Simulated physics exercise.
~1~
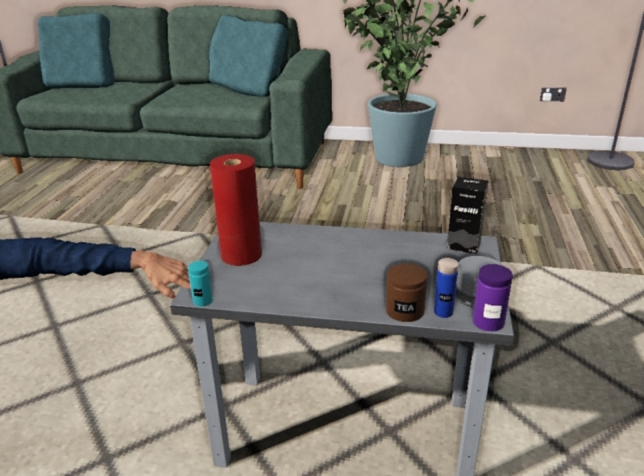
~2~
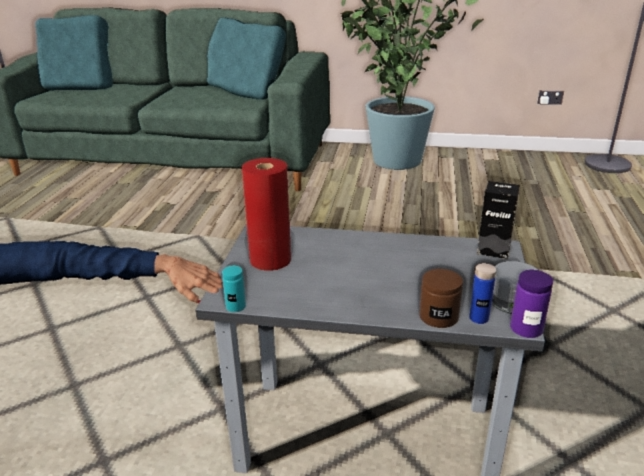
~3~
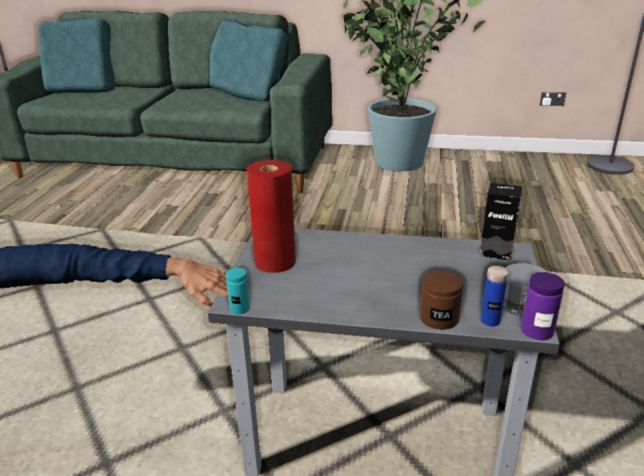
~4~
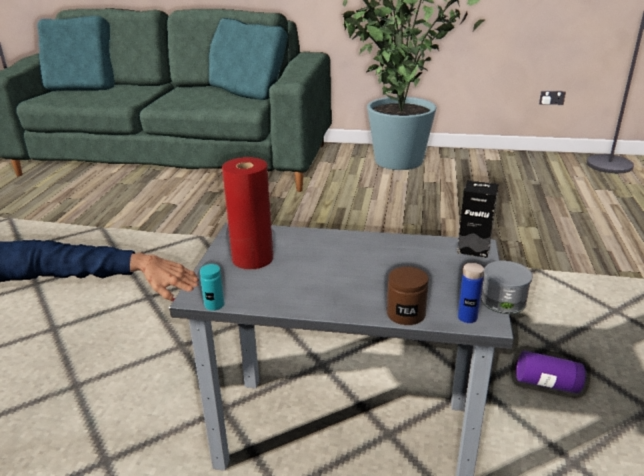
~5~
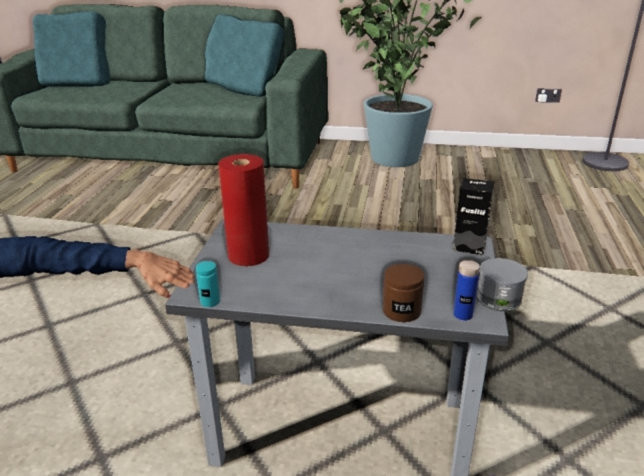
A light grey table is jerked right, back left and right again on a patterned rug, seen from slightly above, with a green sofa and potted plant behind. A hand reaches in from the left beside a turquoise shaker near a tall red roll, while a black carton, brown tea jar, blue shaker, grey tub and purple jar stand towards the right. The table shifts right, then a little further, its load still upright. As it returns left, the purple jar drops off the right end and lies on its side on the rug. Finally the purple jar is out of view, and the other six items remain on the table, the grey tub at its right edge.
